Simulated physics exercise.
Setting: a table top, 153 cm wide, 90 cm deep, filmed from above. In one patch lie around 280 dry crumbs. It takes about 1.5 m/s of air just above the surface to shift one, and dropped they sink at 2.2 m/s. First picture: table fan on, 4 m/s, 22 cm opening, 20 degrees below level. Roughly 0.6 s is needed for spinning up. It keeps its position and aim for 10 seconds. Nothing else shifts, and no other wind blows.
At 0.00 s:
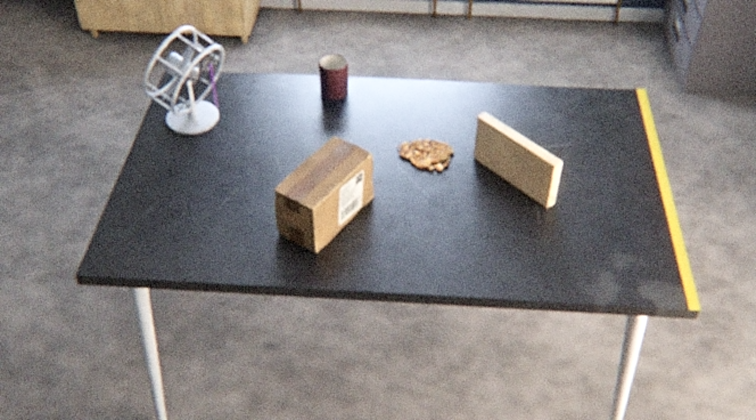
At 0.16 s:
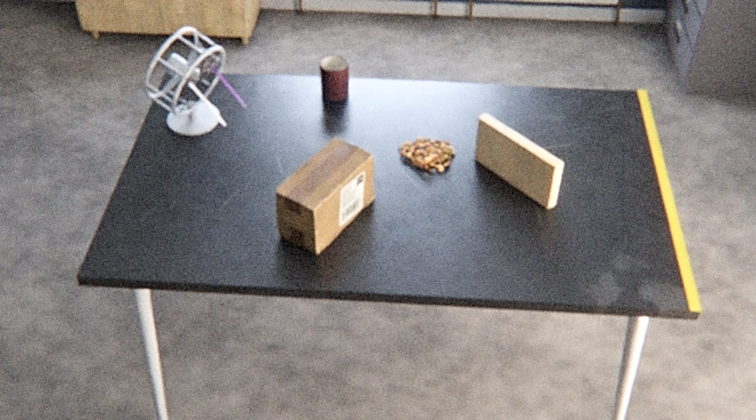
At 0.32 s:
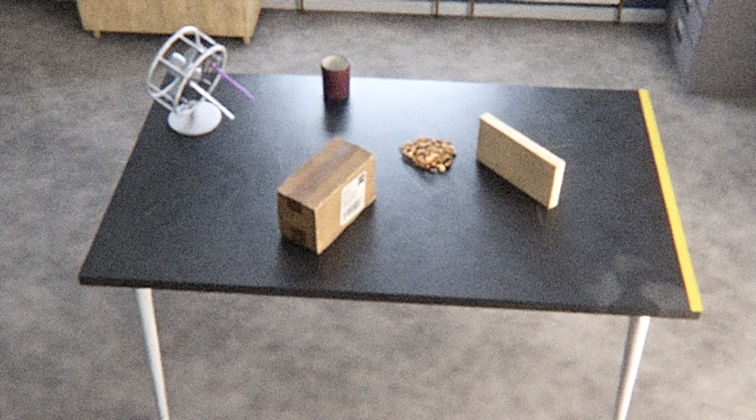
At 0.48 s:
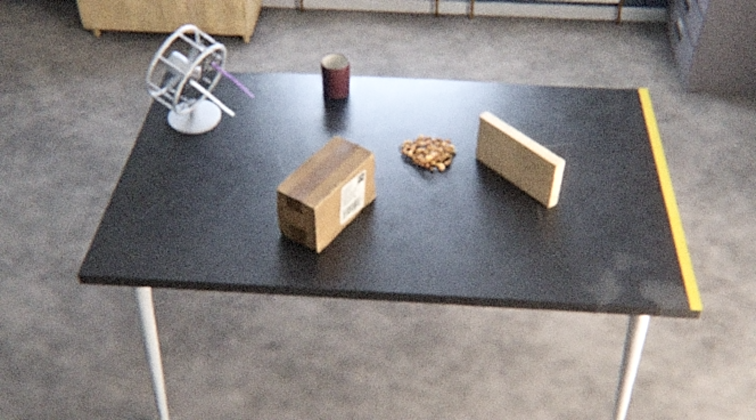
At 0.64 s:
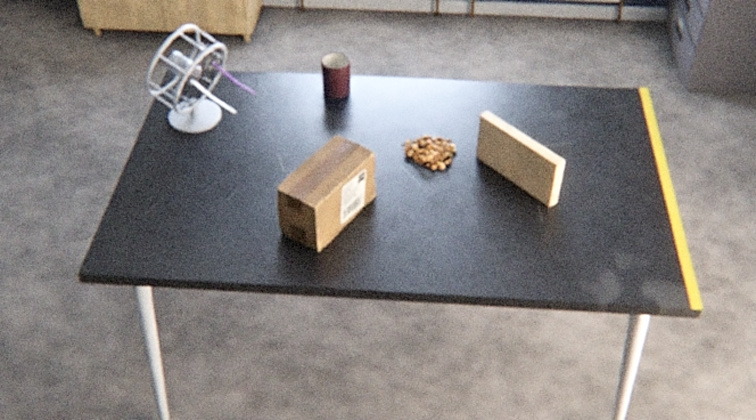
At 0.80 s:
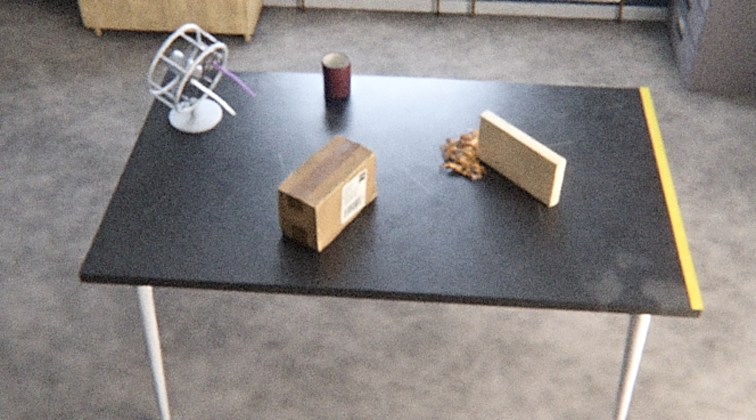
The pile of dry brown crumbs lay still on the black table while a small fan with a purple streamer blew, then slid right and bunched up beside the upright board.
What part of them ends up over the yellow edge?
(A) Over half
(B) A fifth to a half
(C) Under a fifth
The answer is A.
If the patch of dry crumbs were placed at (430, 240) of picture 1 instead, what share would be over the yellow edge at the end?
0 %.
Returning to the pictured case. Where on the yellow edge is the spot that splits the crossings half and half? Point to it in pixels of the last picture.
Around (662, 145).
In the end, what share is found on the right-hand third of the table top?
1 %.
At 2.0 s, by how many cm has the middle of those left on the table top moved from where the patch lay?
Around 15 cm from the start.
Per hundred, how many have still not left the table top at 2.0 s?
Some 15 percent are still there.
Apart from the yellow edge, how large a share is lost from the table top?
I would put it at around 10 per cent.
After 2.0 s, 77 % are over the yellow edge; 84 % have settled or left.
After 3.2 s, 81 % are over the yellow edge; 89 % have settled or left.
After 5.5 s, 87 % are over the yellow edge; 96 % have settled or left.
After 10.0 s, at the end, 90 % are over the yellow edge.
